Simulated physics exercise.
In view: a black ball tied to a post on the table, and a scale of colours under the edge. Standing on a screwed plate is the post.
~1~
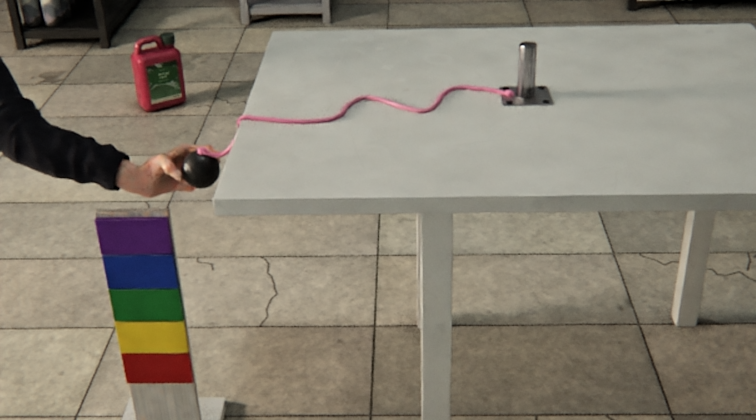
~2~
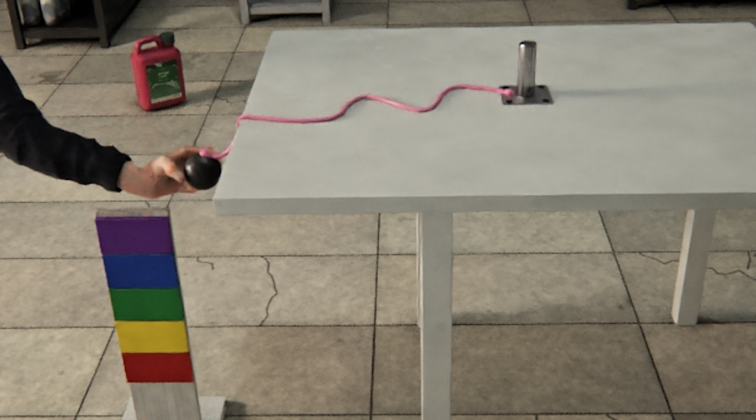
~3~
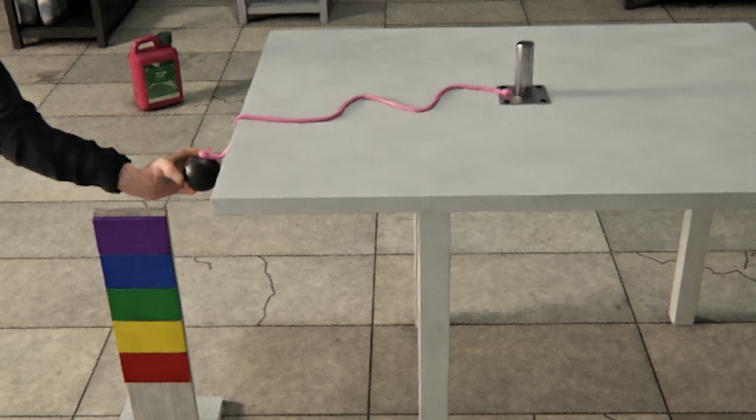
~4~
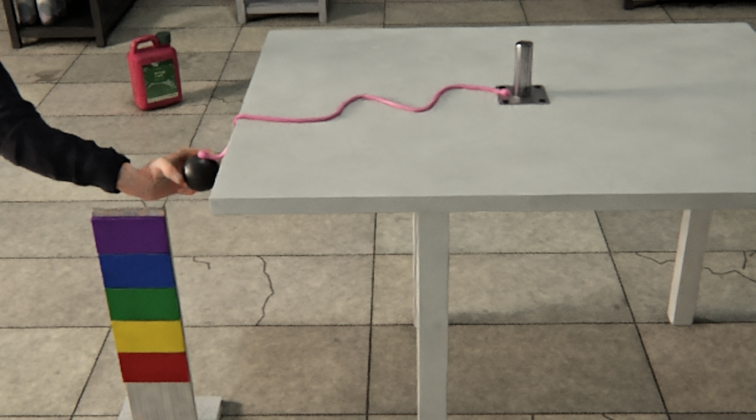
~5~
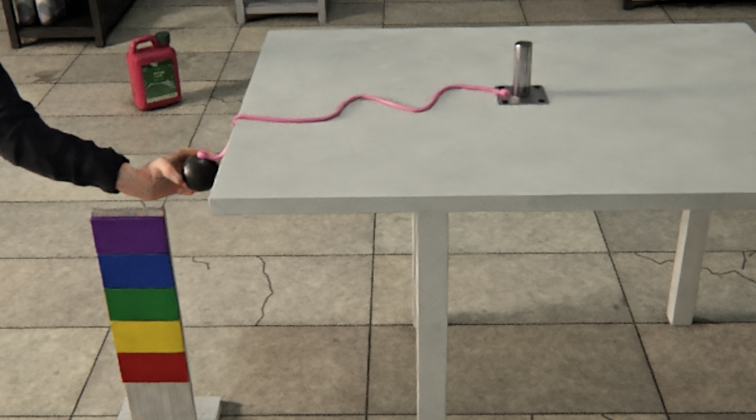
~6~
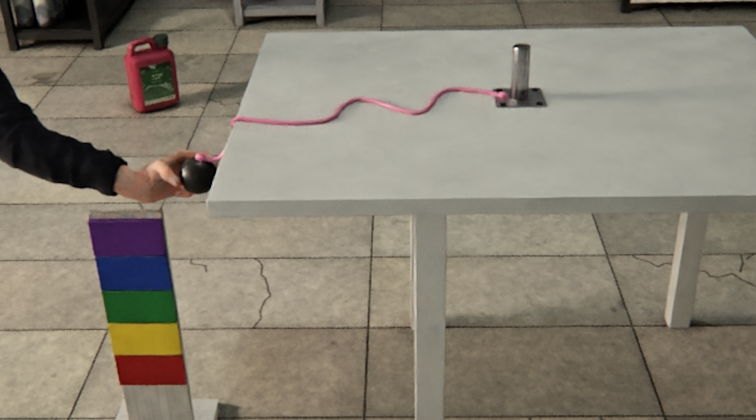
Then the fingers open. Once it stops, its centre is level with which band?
The blue band.
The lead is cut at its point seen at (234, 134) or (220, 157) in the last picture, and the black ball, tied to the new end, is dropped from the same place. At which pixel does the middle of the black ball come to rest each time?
In turn, around (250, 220) and around (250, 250).
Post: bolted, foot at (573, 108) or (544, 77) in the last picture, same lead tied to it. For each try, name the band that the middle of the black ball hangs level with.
Try one - purple; try two - purple.
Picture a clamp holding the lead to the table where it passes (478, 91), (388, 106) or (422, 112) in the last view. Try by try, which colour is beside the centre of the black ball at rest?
First try blue, second try purple, third try purple.
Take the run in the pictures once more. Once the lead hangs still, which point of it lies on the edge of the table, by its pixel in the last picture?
Look around (316, 123).
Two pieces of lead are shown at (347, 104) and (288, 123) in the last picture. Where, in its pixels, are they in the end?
First one close to (290, 112), second close to (237, 145).
Soon after, ball near (277, 255); level with blue.
After that, ball near (237, 266); level with blue.
In the end, ball near (247, 267); level with blue. The lead holds its middle at blue.
